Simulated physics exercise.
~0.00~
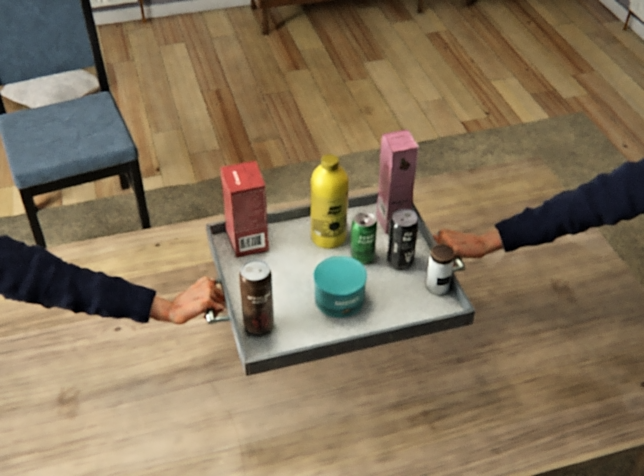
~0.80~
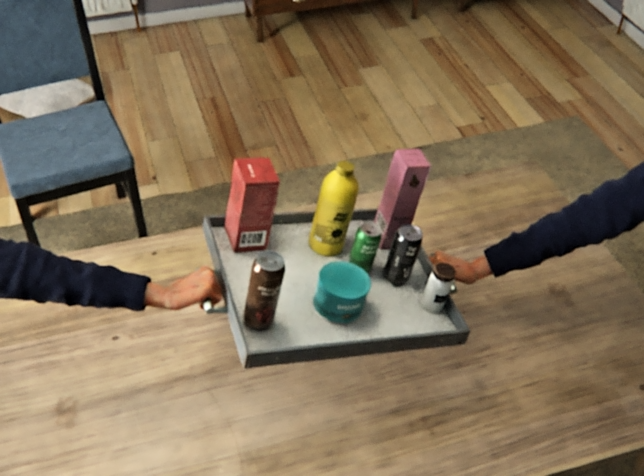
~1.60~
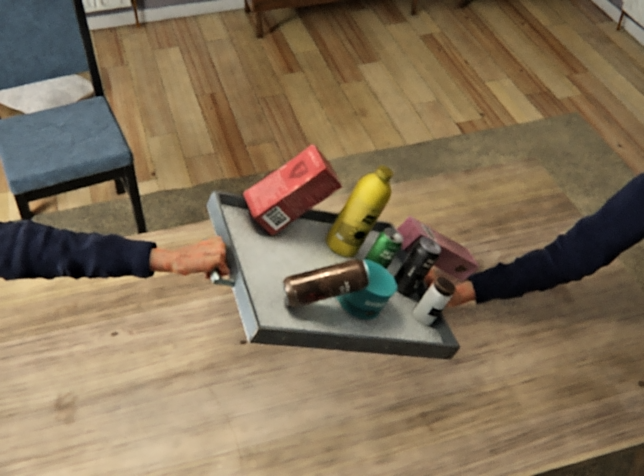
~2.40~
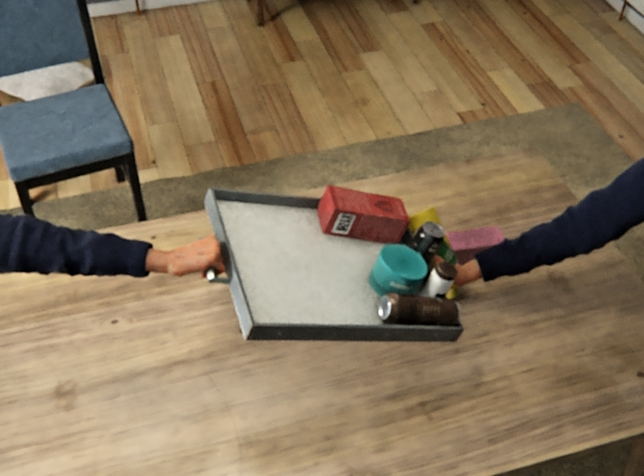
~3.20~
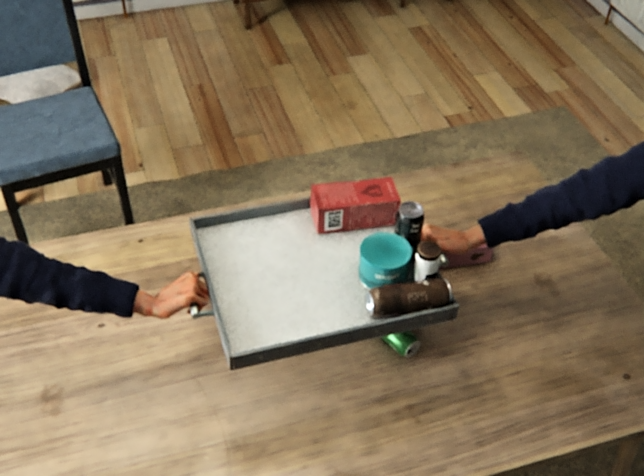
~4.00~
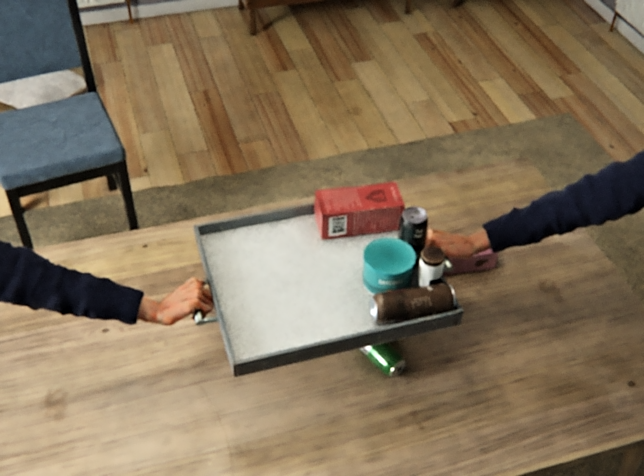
The clip shows two hands tipping a tray of containers steeply to the right, so that they slide and topple and some fall off, then levelling it, with a red carton, brown can, turquoise tub, black can and white shaker bunched at the right and a green can on the table.
